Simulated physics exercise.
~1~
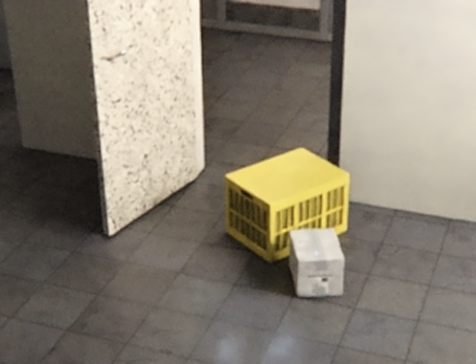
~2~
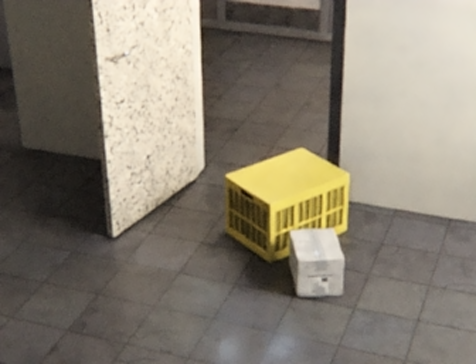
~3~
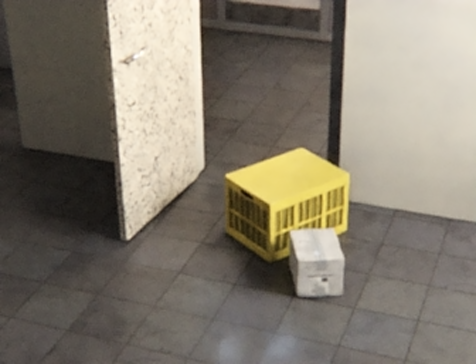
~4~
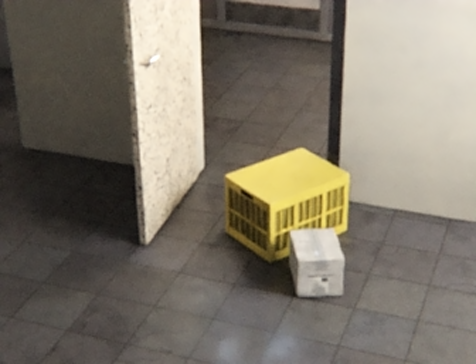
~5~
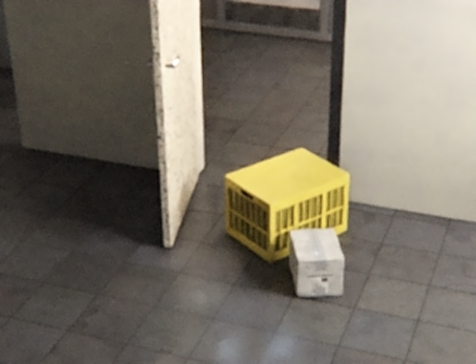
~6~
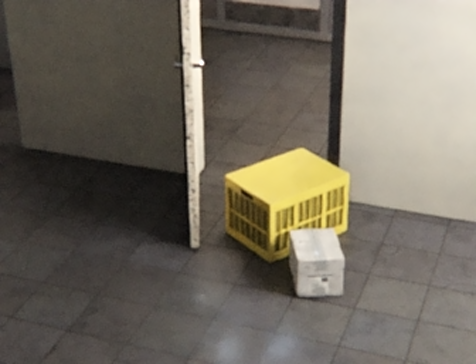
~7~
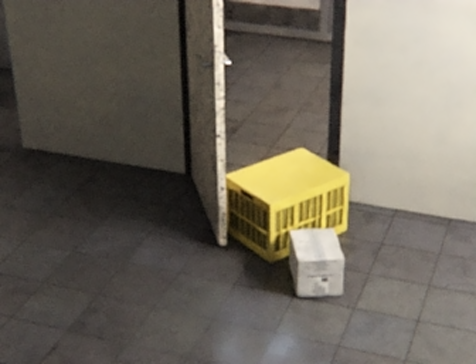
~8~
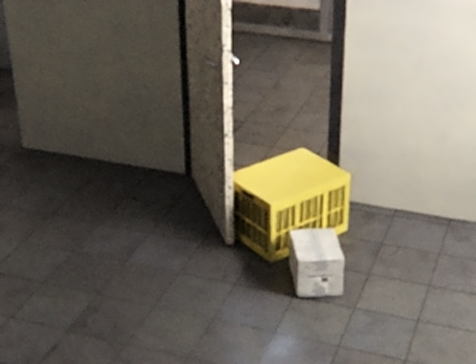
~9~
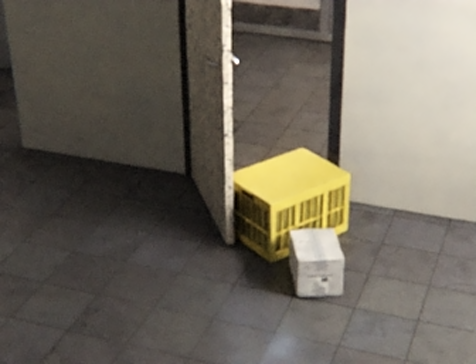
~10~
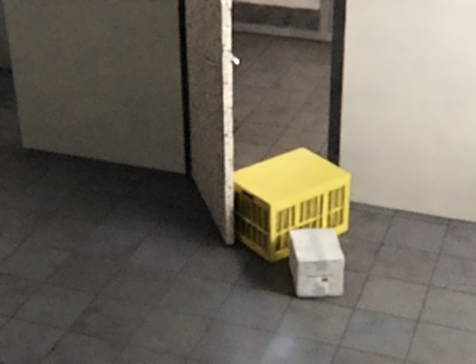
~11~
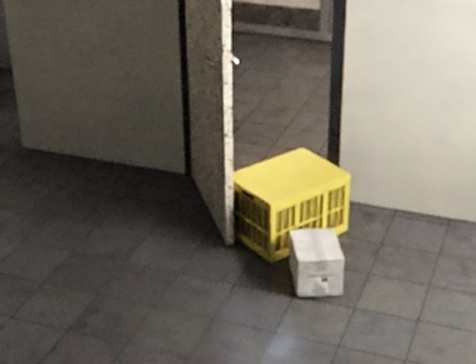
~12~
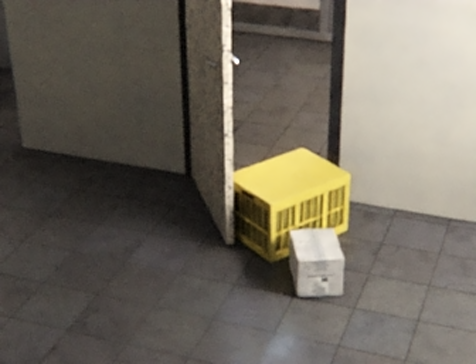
At first, a pale speckled door stands wide open on a grey tiled floor, with a yellow crate in the doorway to its right and a small white parcel just in front of the crate. The door swings steadily to the right, its broad face narrowing until mostly its edge shows. It keeps turning towards the crate, and more of the light wall panel behind it comes into view. The door then reaches the left side of the crate and stops. It stays there, still partly open, while the crate and parcel remain where they were.
